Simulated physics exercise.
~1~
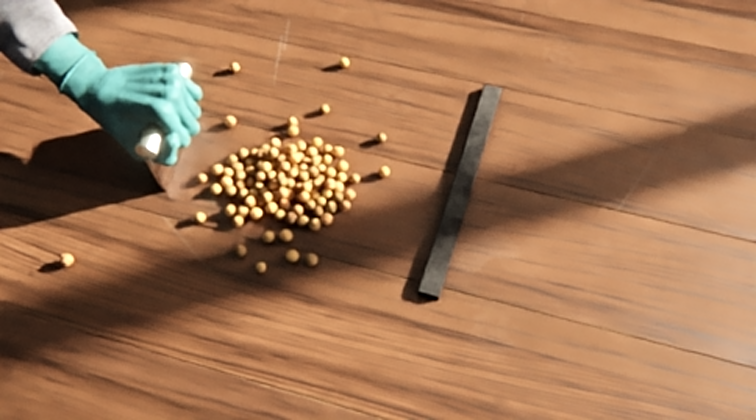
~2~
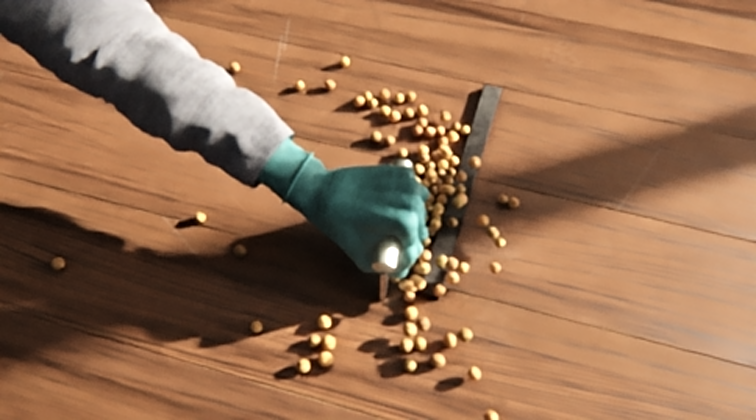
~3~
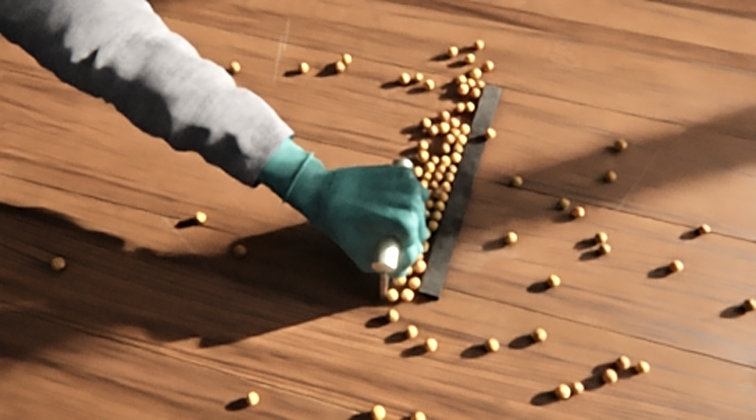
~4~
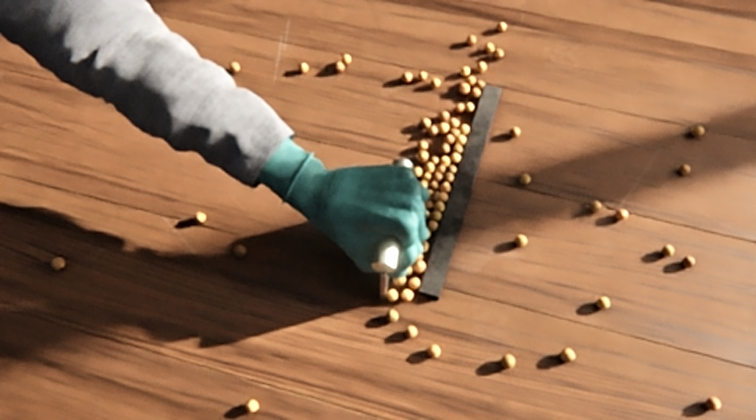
In this clip, a teal-gloved hand sweeps a pile of small yellowish beads rightward across a wooden floor toward a dark strip, then stops beside it. Some beads scatter past the strip and roll farther right, while a cluster remains gathered along its left side.
